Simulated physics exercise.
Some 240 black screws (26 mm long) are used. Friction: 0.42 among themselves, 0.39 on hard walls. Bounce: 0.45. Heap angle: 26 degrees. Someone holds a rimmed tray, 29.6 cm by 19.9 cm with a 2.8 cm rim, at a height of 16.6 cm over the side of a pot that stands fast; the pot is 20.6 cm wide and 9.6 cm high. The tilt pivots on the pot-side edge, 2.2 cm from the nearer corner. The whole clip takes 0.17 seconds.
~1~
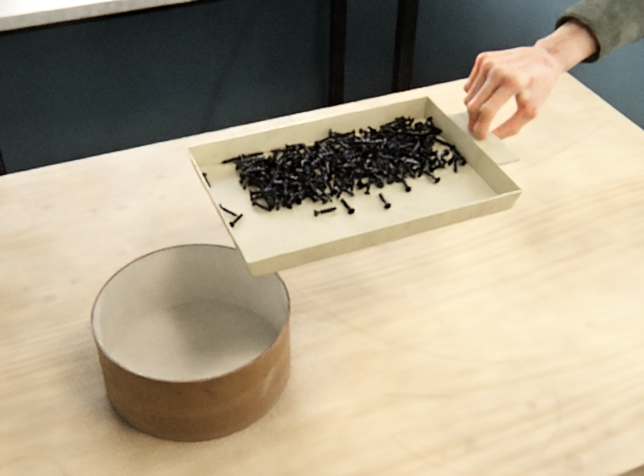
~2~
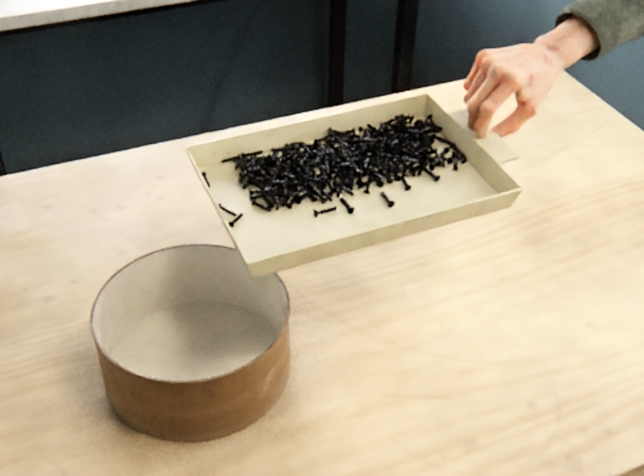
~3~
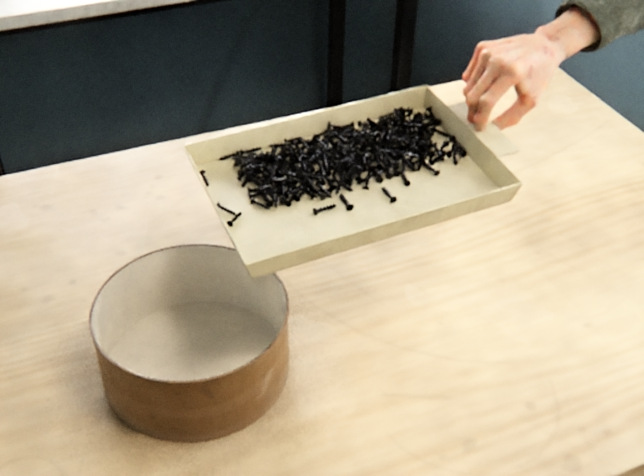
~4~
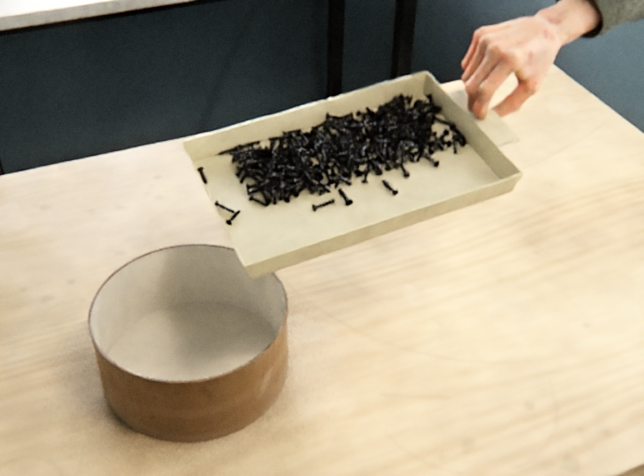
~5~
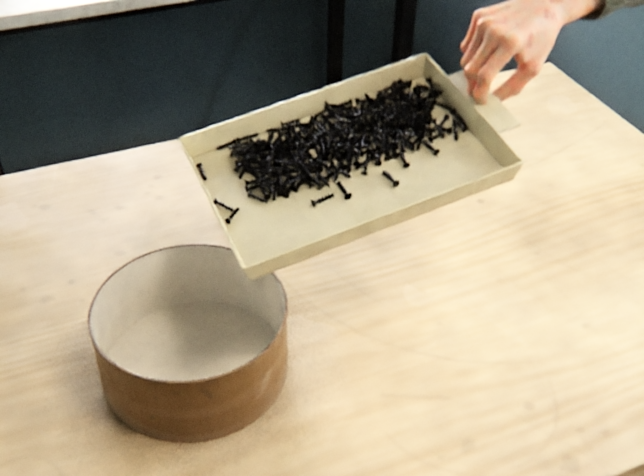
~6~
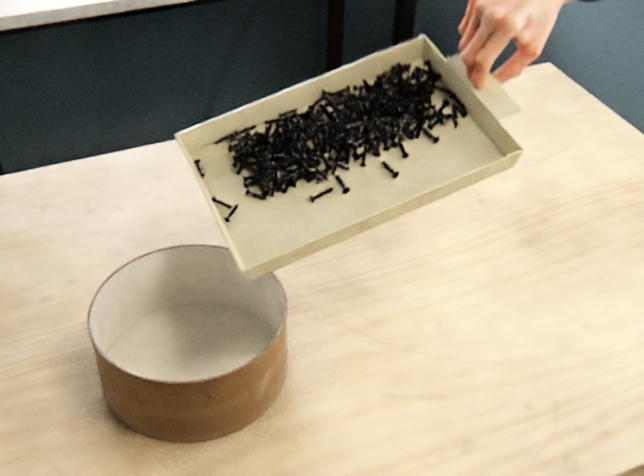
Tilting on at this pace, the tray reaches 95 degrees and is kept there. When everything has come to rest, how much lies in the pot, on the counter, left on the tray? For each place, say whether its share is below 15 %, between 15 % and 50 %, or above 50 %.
Pot: Above 50 %; counter: Between 15 % and 50 %; tray: Below 15 %.
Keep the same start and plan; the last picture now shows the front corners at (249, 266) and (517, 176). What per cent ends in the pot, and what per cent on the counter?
In the pot: 20 per cent; on the counter: 80 per cent.
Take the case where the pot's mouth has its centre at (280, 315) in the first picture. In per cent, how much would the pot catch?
Share in pot at that spot: Some 35 in a hundred.
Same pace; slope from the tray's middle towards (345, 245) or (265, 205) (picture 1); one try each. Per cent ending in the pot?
20 and 60 %.
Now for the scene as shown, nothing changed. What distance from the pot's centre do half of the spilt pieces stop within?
I'd say close to 22 centimetres.
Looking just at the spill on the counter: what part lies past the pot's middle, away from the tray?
About 90 percent of the spill.
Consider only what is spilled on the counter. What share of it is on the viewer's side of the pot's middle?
Some 100 per cent.
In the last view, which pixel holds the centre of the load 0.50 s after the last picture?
Look near (216, 269) in the last picture.
Then, 0.30 s after the last picture, tilt 54 degrees; the tray holds 100 %, the pot 0 %.
Then, 0.50 s after the last picture, tilt 80 degrees; the tray holds 75 %, the pot 0 %.
Then, 0.82 s after the last picture, tilt 95 degrees; the tray holds 0 %, the pot 70 %.
In the end, pot 70 %, counter 30 %, tray 0 %.
